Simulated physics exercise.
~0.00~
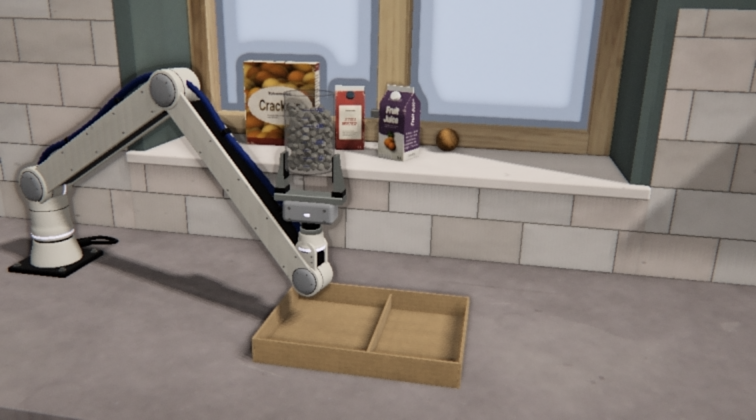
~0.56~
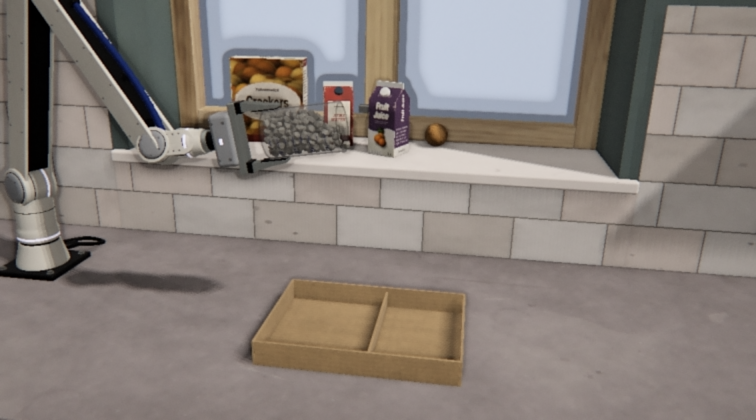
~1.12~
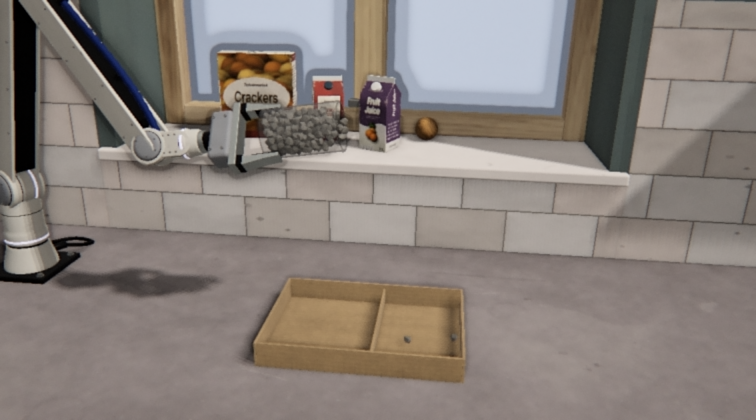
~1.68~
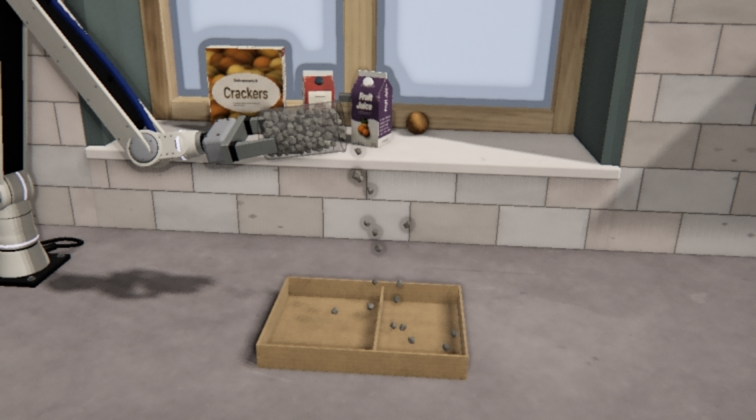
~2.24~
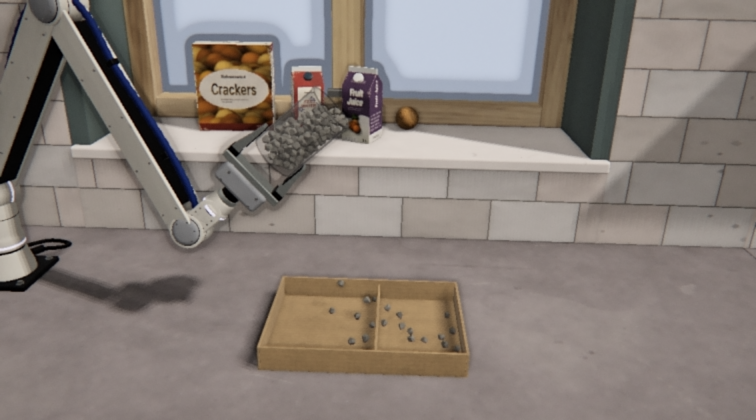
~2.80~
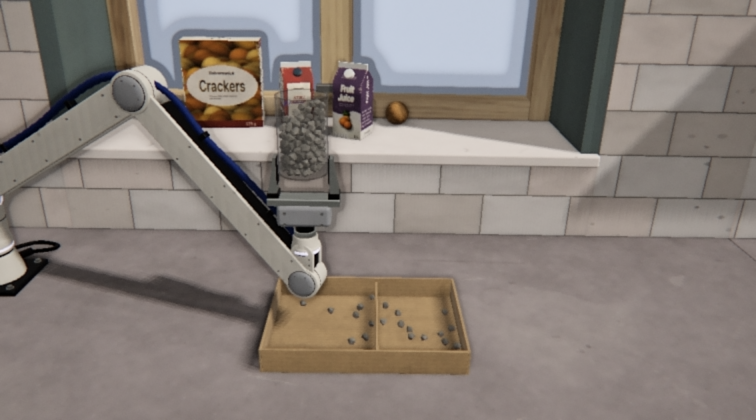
A white robot arm lifted a clear tumbler packed with small grey pebbles, laid it nearly flat above a divided tray, and let some dribble into both sections, then turned it upright again with most of the pebbles still inside.
